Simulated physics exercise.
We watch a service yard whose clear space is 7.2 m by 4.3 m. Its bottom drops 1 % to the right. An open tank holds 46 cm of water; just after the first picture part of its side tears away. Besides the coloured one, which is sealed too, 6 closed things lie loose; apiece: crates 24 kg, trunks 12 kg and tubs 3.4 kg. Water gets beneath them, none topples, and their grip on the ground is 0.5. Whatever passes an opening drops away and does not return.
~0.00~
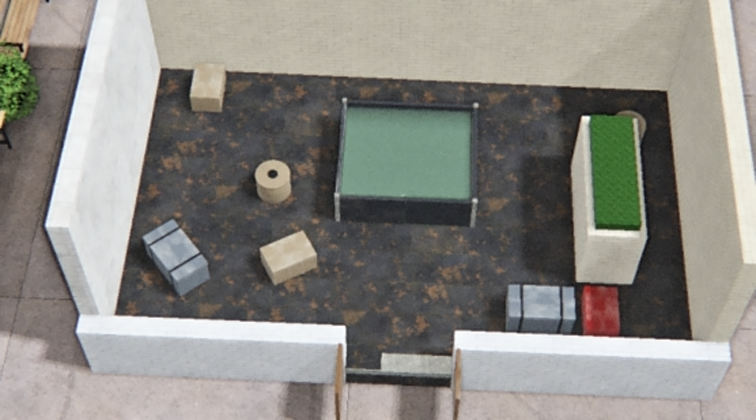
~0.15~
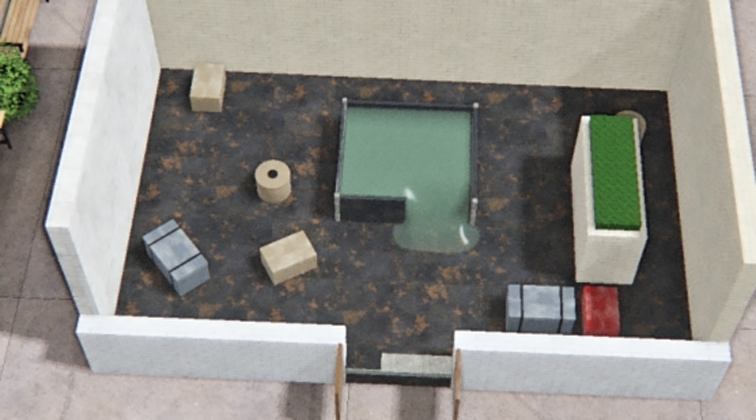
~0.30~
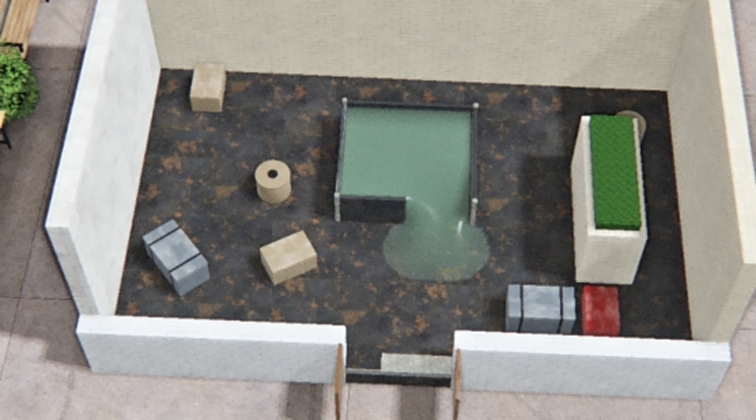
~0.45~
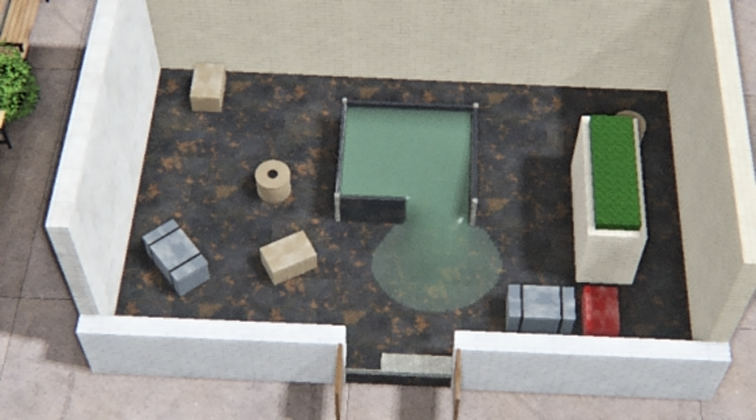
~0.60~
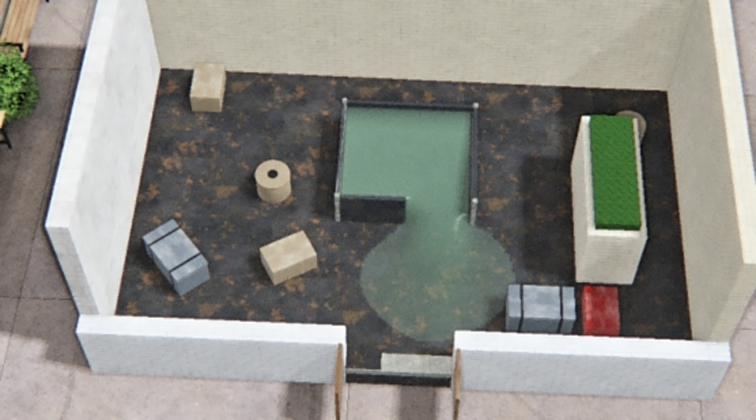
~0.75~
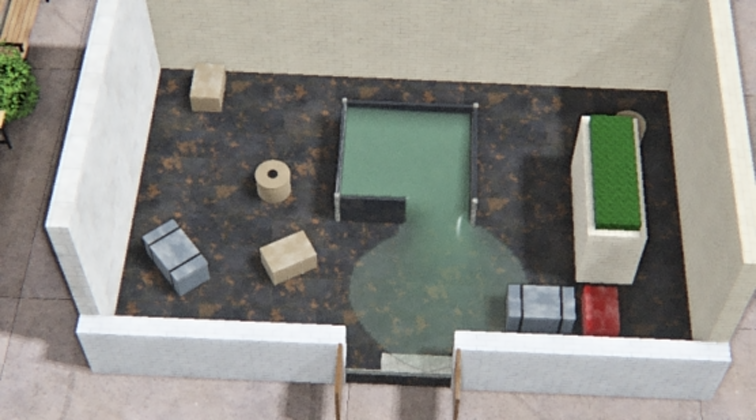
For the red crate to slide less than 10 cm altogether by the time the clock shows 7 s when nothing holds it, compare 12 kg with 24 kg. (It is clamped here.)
Verdict: Neither load is enough.
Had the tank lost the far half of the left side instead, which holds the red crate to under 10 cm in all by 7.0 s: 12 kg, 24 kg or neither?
In that case the lower weight is enough.
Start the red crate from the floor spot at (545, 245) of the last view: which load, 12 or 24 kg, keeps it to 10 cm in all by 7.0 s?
Either load holds.
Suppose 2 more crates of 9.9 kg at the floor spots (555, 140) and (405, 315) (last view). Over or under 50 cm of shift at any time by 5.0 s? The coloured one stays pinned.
In that order: Less, past it.
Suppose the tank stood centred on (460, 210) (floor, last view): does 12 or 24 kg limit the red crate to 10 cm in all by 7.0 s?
Then neither weight holds it.
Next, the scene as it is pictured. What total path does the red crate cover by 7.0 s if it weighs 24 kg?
About 250 cm.
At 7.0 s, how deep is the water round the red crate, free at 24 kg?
Roughly 6 cm.
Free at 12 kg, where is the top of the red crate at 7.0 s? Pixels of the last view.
Near (600, 90).
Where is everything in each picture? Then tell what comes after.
The first frame shows the red crate at (602, 308), on the bottom; water covers 2.5 m2; 0 of 7 have shifted.
The second frame shows the red crate at (602, 308) rests on the ground; water covers 2.9 m2; 0 of 7 have shifted.
The third frame shows the red crate at (602, 308), on the bottom; water covers 3.5 m2; 0 of 7 have shifted.
The fourth frame shows the red crate at (602, 308) rests on the ground; 4.2 m2 under water; 0 of 7 have shifted.
The fifth frame shows the red crate at (602, 308) rests on the ground; water covers 5.0 m2; 0 of 7 have shifted.
The sixth frame shows the red crate at (602, 308), on the bottom; water covers 5.9 m2; 0 of 7 have shifted.
After 1.4 s the red crate would be 2 cm from its start with 12 kg and 1 cm from its start with 24 kg; 1 cm of water round it then.
After 3.1 s the red crate would be 104 cm from its start with 12 kg and 71 cm from its start with 24 kg; 9 cm of water round it then.
After 4.9 s the red crate would be 274 cm from its start with 12 kg and 163 cm from its start with 24 kg; 6 cm of water round it then.
After 7.0 s the red crate would be 343 cm from its start with 12 kg and 197 cm from its start with 24 kg; 6 cm of water round it then.
